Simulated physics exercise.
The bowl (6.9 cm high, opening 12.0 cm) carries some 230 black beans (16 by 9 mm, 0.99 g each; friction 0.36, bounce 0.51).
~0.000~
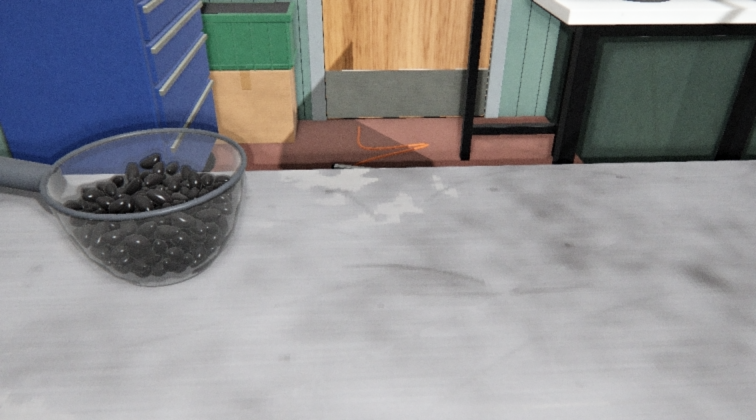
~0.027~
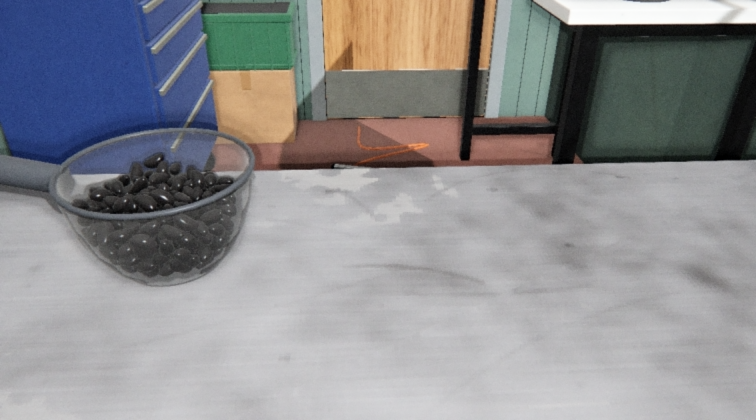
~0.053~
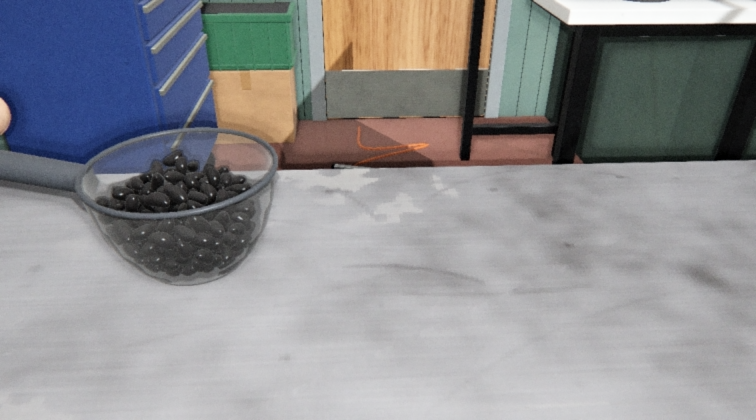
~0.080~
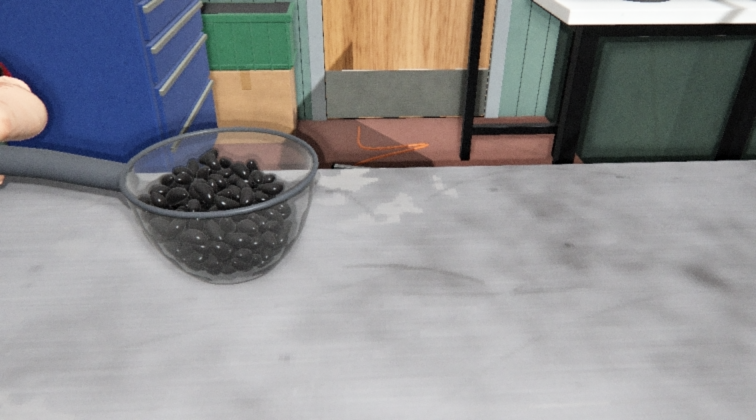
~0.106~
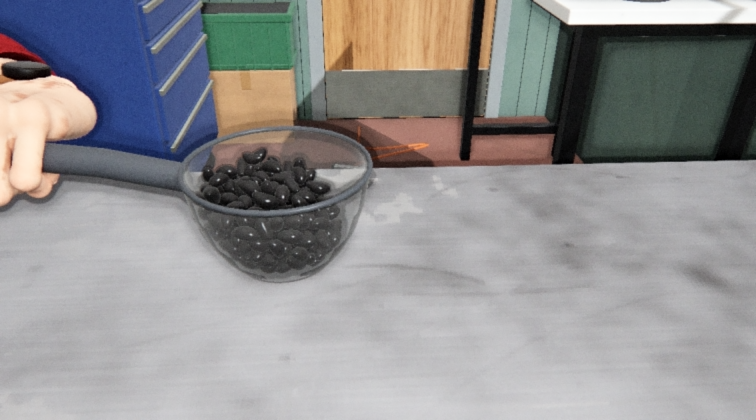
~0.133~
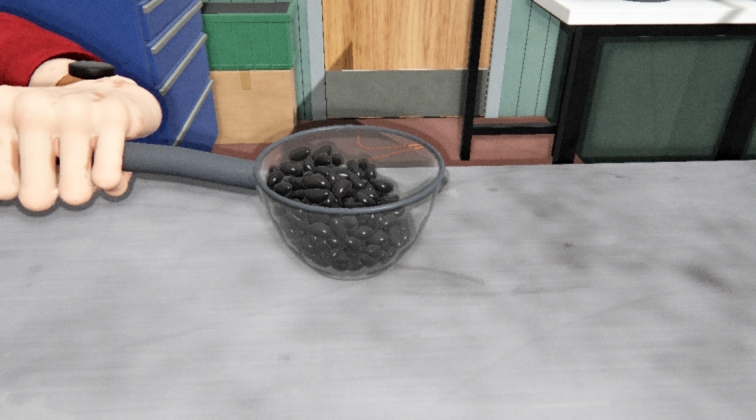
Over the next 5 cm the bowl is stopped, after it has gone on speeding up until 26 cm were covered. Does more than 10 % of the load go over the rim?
Yes.
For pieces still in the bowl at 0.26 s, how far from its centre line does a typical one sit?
Distance: Near 3.5 cm.
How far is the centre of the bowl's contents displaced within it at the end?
The shift is about 1.0 cm.
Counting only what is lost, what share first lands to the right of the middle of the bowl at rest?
Roughly 100 per cent.
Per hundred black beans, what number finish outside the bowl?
25 per cent, roughly.
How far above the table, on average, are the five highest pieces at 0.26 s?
They are about 26 cm above the table.
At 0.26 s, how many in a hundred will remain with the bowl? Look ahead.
Around 90 in a hundred stay.
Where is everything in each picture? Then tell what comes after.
Bowl at (162, 227); tilt 0 degrees; moved 0.0 cm; leading edge at (243, 166); top of the load at (187, 176), in the first picture.
Bowl at (170, 227); tilt 0 degrees; moved 0.5 cm; leading edge at (251, 166); top of the load at (192, 176), in the second picture.
Bowl at (192, 228); tilt 0 degrees; moved 2.1 cm; leading edge at (275, 165); top of the load at (169, 175), in the third picture.
Bowl at (231, 228); tilt 0 degrees; moved 4.7 cm; leading edge at (315, 164); top of the load at (252, 170), in the fourth picture.
Bowl at (283, 227); tilt 0 degrees; moved 8.2 cm; leading edge at (369, 163); top of the load at (299, 169), in the fifth picture.
Bowl at (351, 226); tilt 0 degrees; moved 12.9 cm; leading edge at (440, 162); top of the load at (308, 167). Its speed is now 1.96 m/s, in the sixth picture.
Then, at 0.20 s, tilt 0 degrees; bowl 100 %; middle of all pieces near (564, 207).
Then, at 0.26 s, tilt 0 degrees; bowl 90 %, in the air 10 %; middle of all pieces near (638, 182).
After 0.32 s, tilt 0 degrees; bowl 80 %, in the air 20 %; middle of all pieces near (657, 176).
After 0.37 s, tilt 0 degrees; bowl 75 %, in the air 25 %; middle of all pieces near (666, 180).
By 1.1 s all is still; bowl 75 %, fallen right of where it stops 25 %.
